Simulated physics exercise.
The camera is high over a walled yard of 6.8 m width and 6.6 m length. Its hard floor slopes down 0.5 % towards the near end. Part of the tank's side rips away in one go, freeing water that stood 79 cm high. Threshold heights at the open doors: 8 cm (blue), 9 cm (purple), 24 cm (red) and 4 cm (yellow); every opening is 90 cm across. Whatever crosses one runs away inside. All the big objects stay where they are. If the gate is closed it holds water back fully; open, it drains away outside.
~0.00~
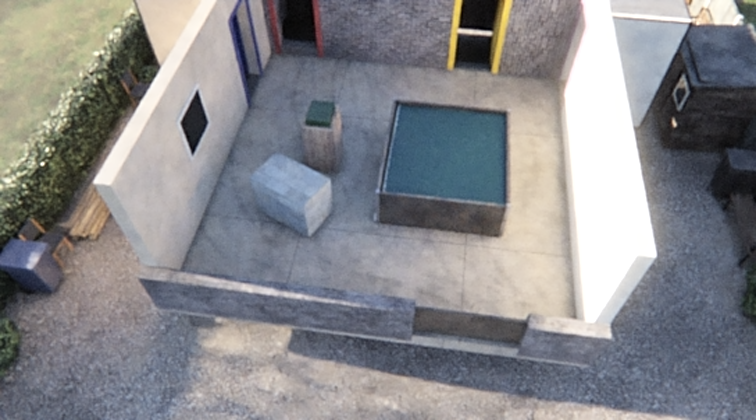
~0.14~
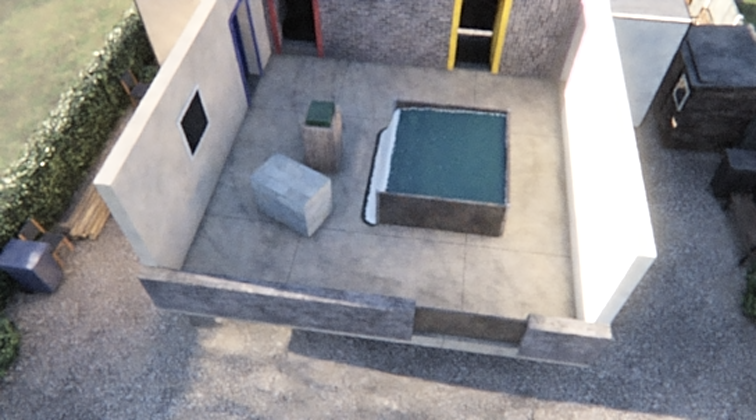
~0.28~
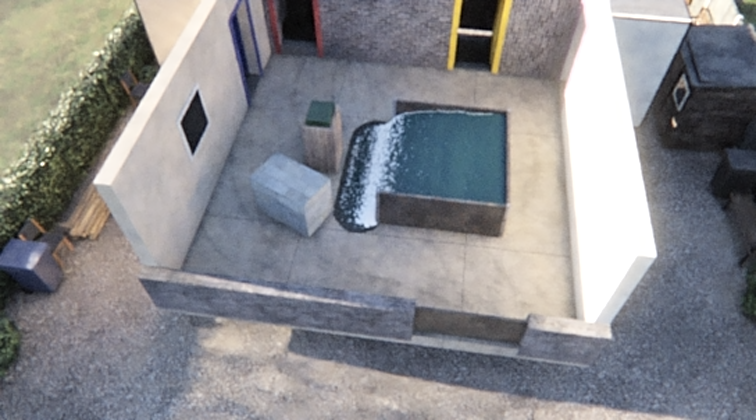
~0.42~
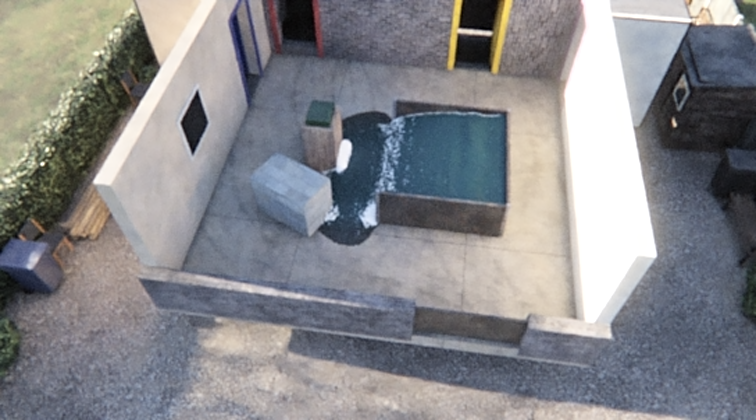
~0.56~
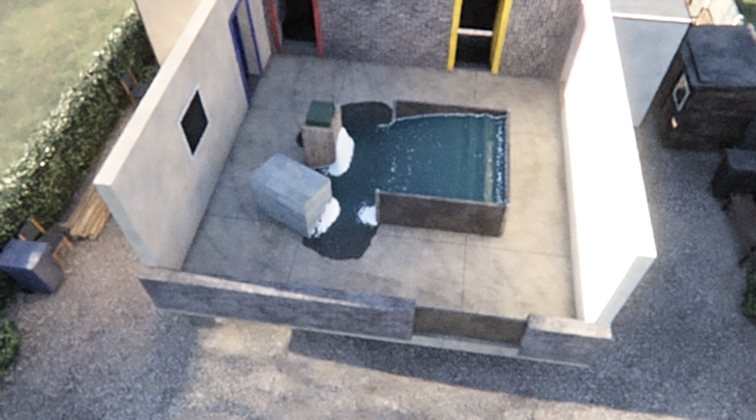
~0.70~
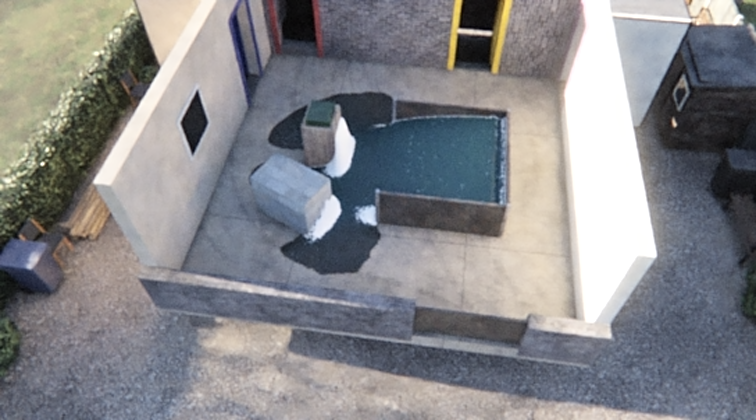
The clip opens on a walled yard seen from above, with a full tank of dark water beside two blocks. The tank's left side gives way and water pours out in a foaming sheet, strikes both blocks with white froth, then spreads around them in dark pools across the floor.
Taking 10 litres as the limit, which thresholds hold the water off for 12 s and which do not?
Door by door: At the blue door it goes over the limit; at the purple door it goes over the limit; at the red door it passes the limit; at the yellow door it passes the limit.
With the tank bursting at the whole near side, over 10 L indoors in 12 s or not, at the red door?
Against that limit: Red below.
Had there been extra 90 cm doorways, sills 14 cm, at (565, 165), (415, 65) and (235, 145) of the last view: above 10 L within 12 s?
In that order: Not over, below, above.
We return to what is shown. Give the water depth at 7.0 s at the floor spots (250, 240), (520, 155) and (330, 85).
In that order: 11, 3 and 7 cm.
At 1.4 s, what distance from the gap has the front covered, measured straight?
About 4.2 m.
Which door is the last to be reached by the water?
The purple one.
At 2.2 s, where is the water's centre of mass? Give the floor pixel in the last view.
At about (352, 166).
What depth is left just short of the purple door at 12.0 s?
Some 12.0 cm.
After 1.4 s water covers 35 % of the floor and is deepest (57 cm) near (332, 207); blue door 19 cm at the sill, 3 L in, purple door not reached, red door not reached, yellow door not reached.
After 2.2 s water covers 50 % of the floor and is deepest (48 cm) near (269, 60); blue door 23 cm at the sill, 70 L in, purple door not reached, red door 28 cm at the sill, 0 L in, yellow door not reached.
After 3.5 s water covers 65 % of the floor and is deepest (32 cm) near (278, 56); blue door 21 cm at the sill, 152 L in, purple door not reached, red door 30 cm at the sill, 52 L in, yellow door 1 cm at the sill, 0 L in.
After 7.0 s water covers 100 % of the floor and is deepest (18 cm) near (224, 166); blue door 9 cm at the sill, 256 L in, purple door 14 cm at the sill, 21 L in, red door 7 cm at the sill, 63 L in, yellow door 5 cm at the sill, 4 L in.
After 12.0 s water covers 100 % of the floor and is deepest (16 cm) near (447, 326); blue door 7 cm at the sill, 263 L in, purple door 12 cm at the sill, 50 L in, red door 7 cm at the sill, 63 L in, yellow door 8 cm at the sill, 22 L in.
